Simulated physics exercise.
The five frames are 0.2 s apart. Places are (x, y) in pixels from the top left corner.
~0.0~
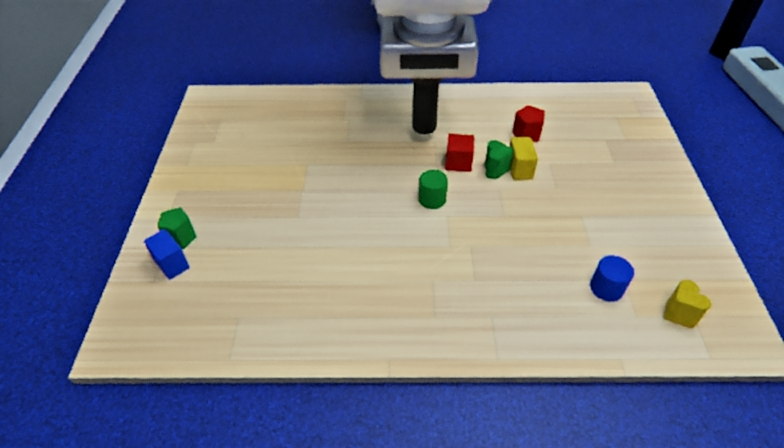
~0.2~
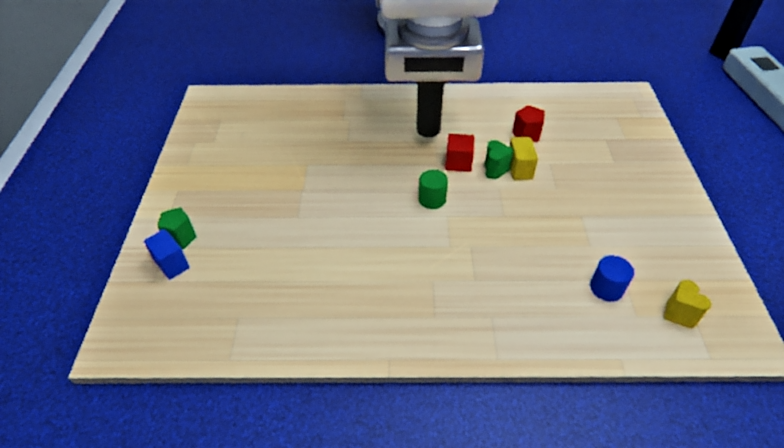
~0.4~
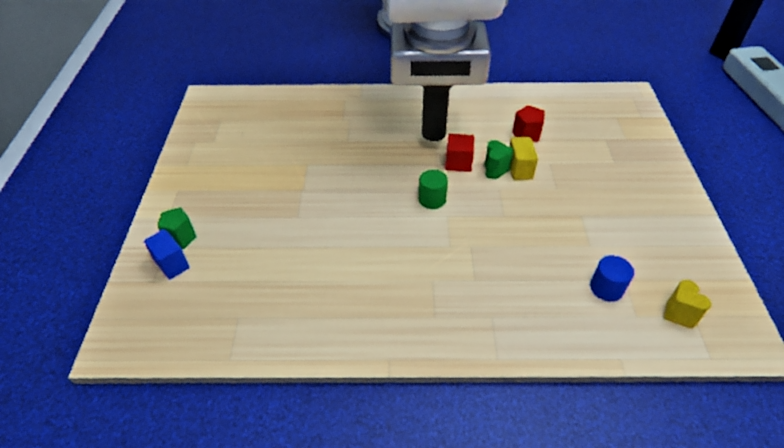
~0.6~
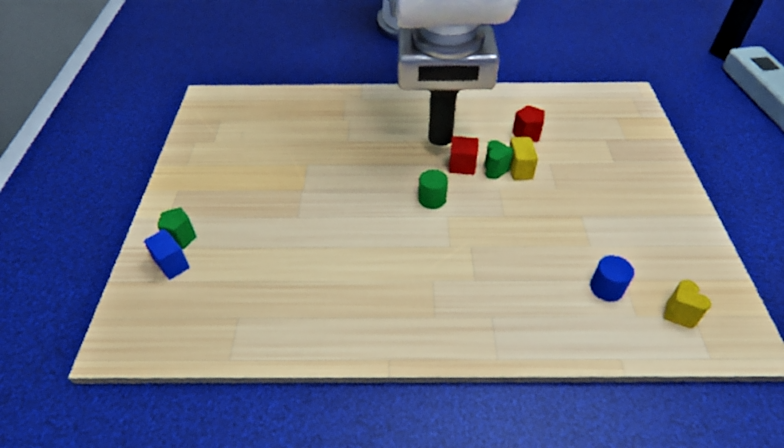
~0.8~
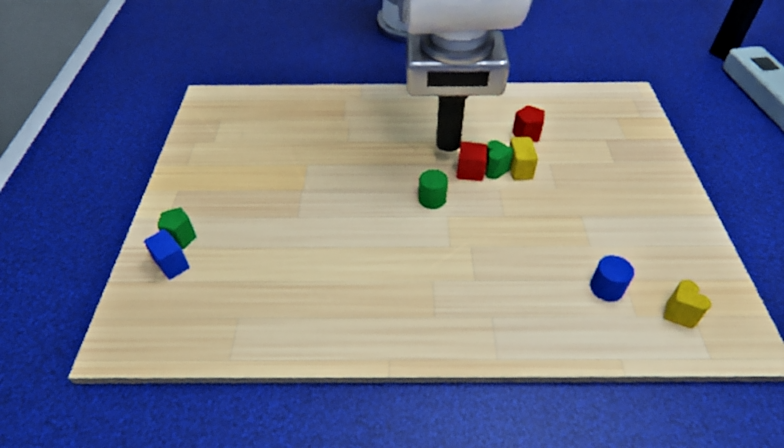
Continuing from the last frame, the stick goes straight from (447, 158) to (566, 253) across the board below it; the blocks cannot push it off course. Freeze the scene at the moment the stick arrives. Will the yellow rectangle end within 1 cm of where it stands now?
I believe not.
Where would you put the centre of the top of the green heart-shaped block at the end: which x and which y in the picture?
In the picture, it is at (541, 164).
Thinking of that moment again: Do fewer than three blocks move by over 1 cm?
It seems not.
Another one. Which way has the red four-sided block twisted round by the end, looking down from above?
It is turned anticlockwise.
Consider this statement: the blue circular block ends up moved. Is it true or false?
The statement is incorrect.
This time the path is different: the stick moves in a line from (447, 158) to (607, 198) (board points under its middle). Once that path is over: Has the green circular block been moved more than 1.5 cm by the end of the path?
My answer is no.
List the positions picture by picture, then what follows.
The first frame shows stick tip (424, 127); block tops, red four-sided block (461, 142); green heart-shaped block (499, 149); yellow rectangle (525, 148); blue circular block (617, 268).
The second frame shows stick (429, 130); blocks unchanged.
The third frame shows stick (434, 134); blocks unchanged.
The fourth frame shows stick (440, 138); red four-sided block (465, 145).
The fifth frame shows stick (448, 144); red four-sided block (473, 150); green heart-shaped block (499, 149); yellow rectangle (525, 148); blue circular block (617, 268).
What follows on the original path. One third of the way, stick (485, 173); red four-sided block (518, 173), turned 40° anticlockwise; green heart-shaped block (535, 162), turned 30° anticlockwise; yellow rectangle (540, 148), turned 65° anticlockwise.
Two thirds of the way, stick (525, 204); red four-sided block (549, 187); green heart-shaped block (541, 164), turned 55° anticlockwise; yellow rectangle (541, 147), turned 70° anticlockwise.
At the end, stick (571, 239); red four-sided block (551, 187), turned 135° anticlockwise; green heart-shaped block (541, 164), turned 55° anticlockwise; yellow rectangle (541, 147), turned 70° anticlockwise; blue circular block in place.
